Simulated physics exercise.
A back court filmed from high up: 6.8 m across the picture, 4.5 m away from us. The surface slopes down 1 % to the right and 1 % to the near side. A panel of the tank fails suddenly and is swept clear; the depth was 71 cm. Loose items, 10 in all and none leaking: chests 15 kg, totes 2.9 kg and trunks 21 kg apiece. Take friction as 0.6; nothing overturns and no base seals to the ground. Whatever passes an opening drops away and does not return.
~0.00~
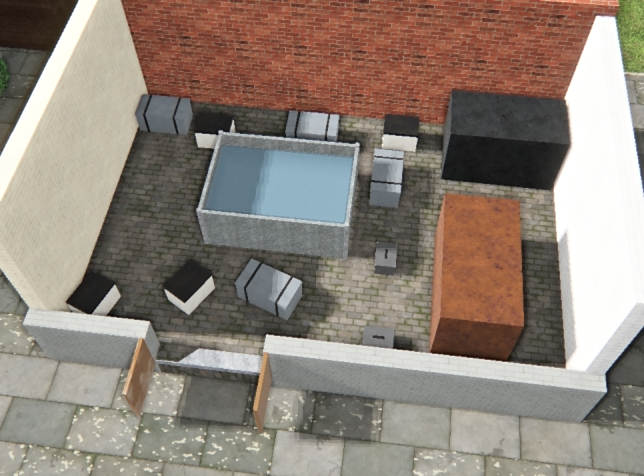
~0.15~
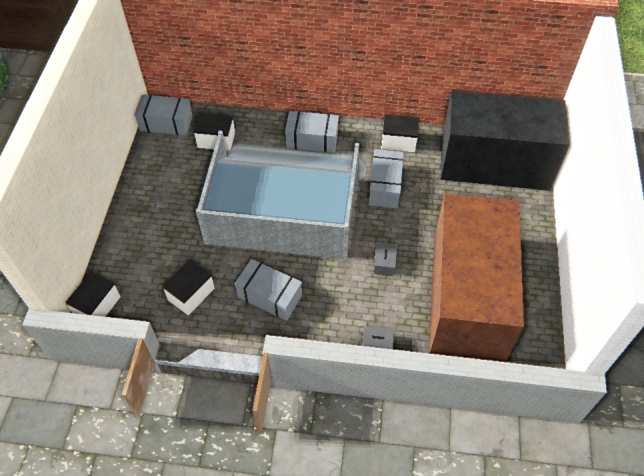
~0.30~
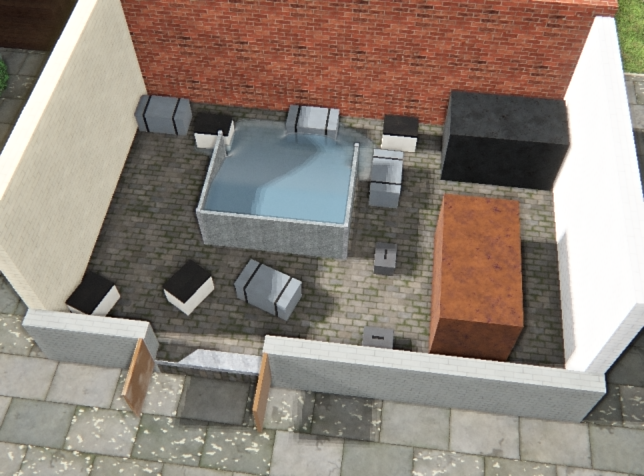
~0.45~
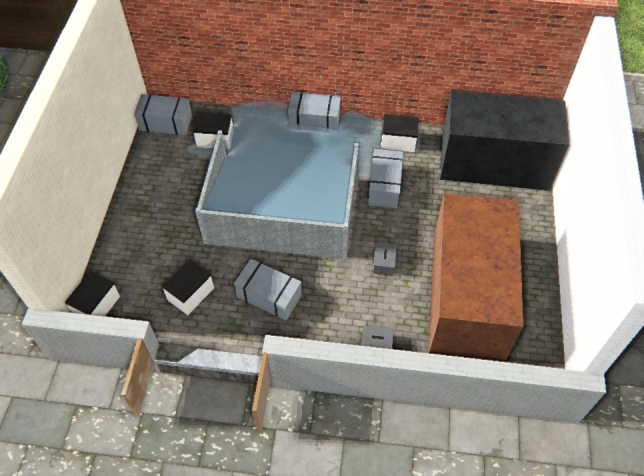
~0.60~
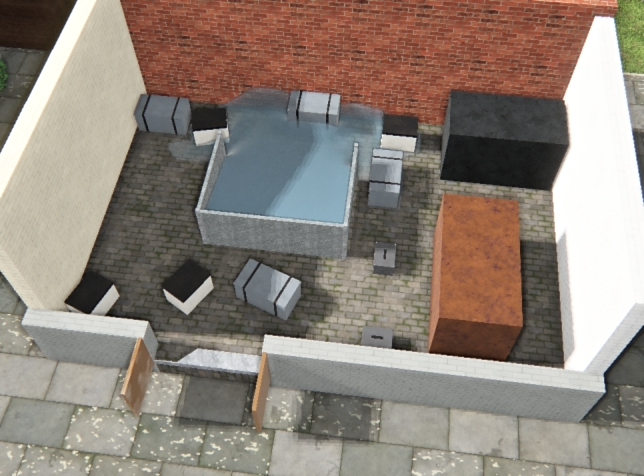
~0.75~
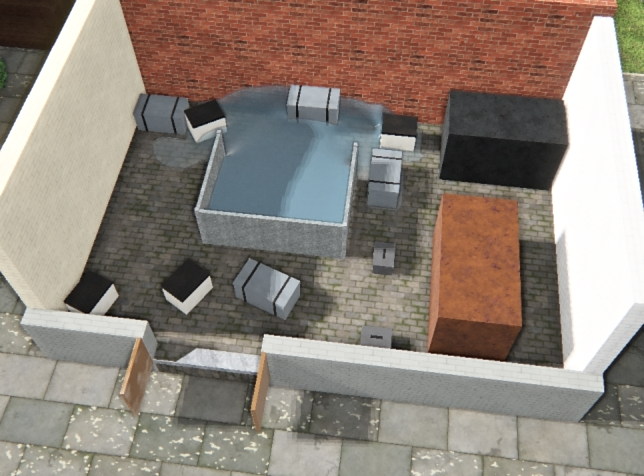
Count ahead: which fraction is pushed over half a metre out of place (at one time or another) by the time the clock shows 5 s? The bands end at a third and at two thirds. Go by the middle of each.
That comes to at least two thirds.
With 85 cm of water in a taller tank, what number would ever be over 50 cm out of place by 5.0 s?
In that case 9 of them.
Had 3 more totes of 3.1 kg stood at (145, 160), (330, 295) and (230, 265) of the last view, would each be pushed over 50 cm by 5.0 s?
In that order: More, under, less.
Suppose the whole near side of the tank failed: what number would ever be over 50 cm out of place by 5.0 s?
Then 4.
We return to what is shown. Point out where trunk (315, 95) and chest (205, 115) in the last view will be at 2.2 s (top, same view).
Around (392, 125) and (166, 123).
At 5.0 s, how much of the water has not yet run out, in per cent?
Some 98 per cent remains.
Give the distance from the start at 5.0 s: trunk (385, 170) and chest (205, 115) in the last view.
In that order: 120 cm, 300 cm.
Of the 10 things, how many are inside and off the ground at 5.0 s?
2 of them.
After 1.1 s 1 of 10 are over 50 cm from their spots; 1 afloat.
After 2.2 s 4 of 10 are over 50 cm from their spots; 3 afloat.
After 3.5 s 6 of 10 are over 50 cm from their spots; 3 afloat.
After 5.0 s 8 of 10 are over 50 cm from their spots, and 8 have been at some point; 2 afloat.
